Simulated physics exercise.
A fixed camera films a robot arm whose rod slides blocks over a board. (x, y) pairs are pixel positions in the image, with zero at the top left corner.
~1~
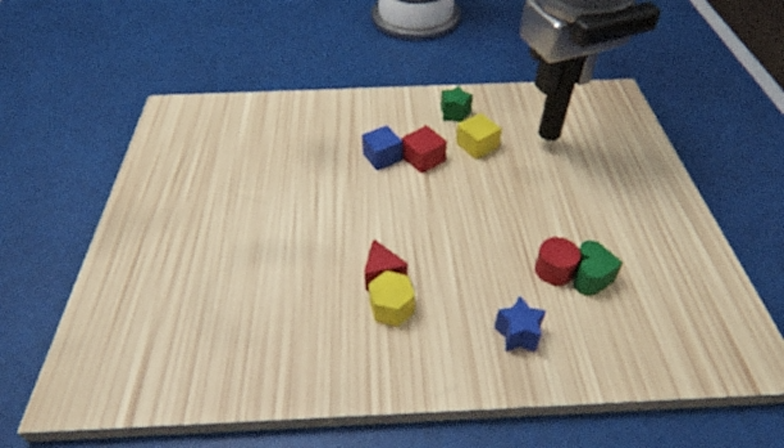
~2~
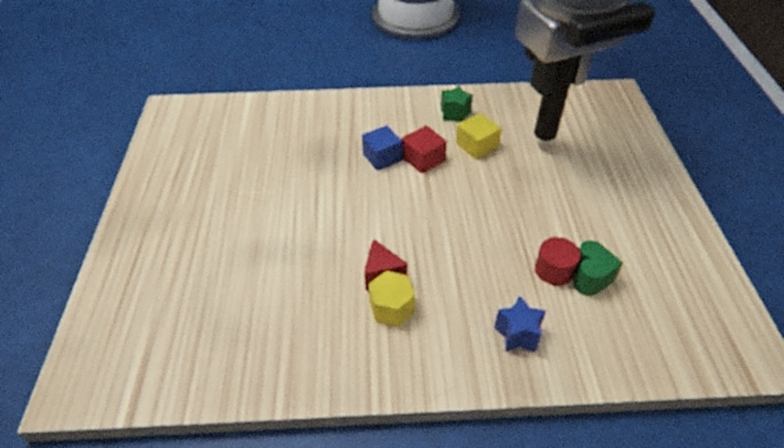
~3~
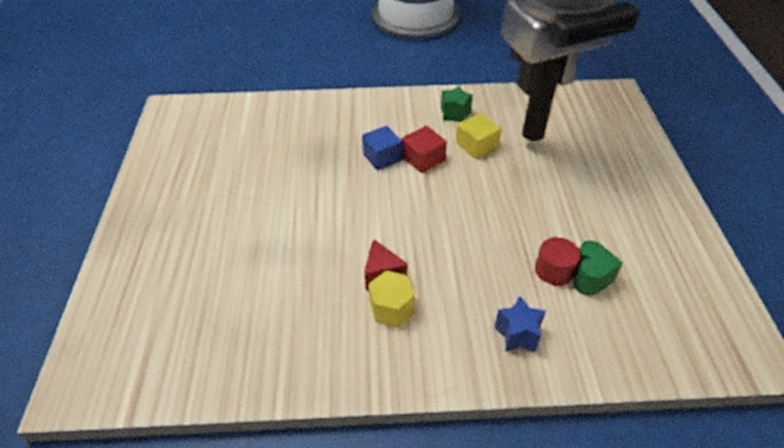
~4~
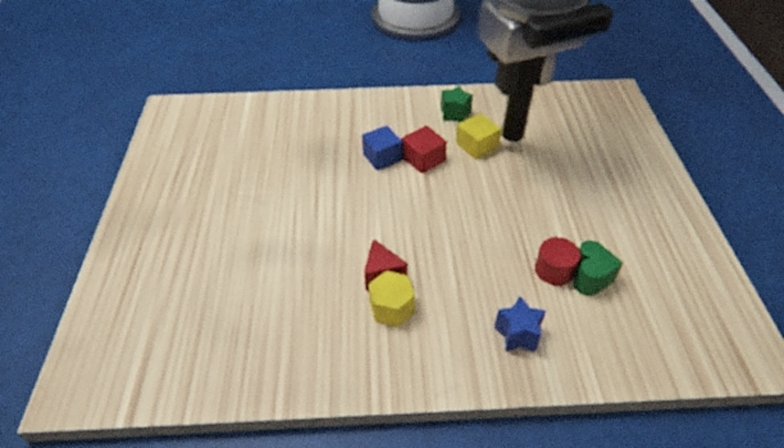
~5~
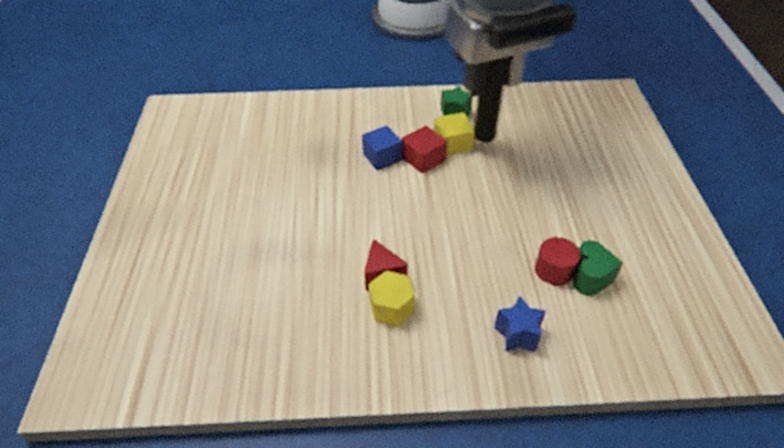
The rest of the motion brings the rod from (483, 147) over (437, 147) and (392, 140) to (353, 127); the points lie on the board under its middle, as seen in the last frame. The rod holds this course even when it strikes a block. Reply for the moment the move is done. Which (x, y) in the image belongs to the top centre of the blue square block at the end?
Around pixel (364, 140).
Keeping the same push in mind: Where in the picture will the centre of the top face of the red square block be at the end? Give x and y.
By then it is at (400, 143).
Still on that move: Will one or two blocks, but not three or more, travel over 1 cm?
My answer is no.
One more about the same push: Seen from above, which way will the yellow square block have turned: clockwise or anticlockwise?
The twist is clockwise.
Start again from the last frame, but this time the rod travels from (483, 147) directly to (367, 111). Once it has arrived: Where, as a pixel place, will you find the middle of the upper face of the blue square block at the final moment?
Expect it around (365, 143).
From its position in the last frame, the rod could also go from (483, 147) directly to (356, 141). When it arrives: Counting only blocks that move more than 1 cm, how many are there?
Most likely three or more.
What follows on the original path. One third of the way, rod (437, 136); blue square block (364, 140), turned 35° clockwise; red square block (401, 143), turned 20° anticlockwise; yellow square block (412, 120), turned 30° clockwise.
Two thirds of the way, rod (391, 128); blue square block (364, 140), turned 40° clockwise; red square block (400, 143), turned 25° anticlockwise; yellow square block (375, 107), turned 75° clockwise.
At the end, rod (352, 115); blue square block (364, 140), turned 40° clockwise; red square block (400, 143), turned 25° anticlockwise; yellow square block (353, 92), turned 115° clockwise; green star-shaped block unmoved.
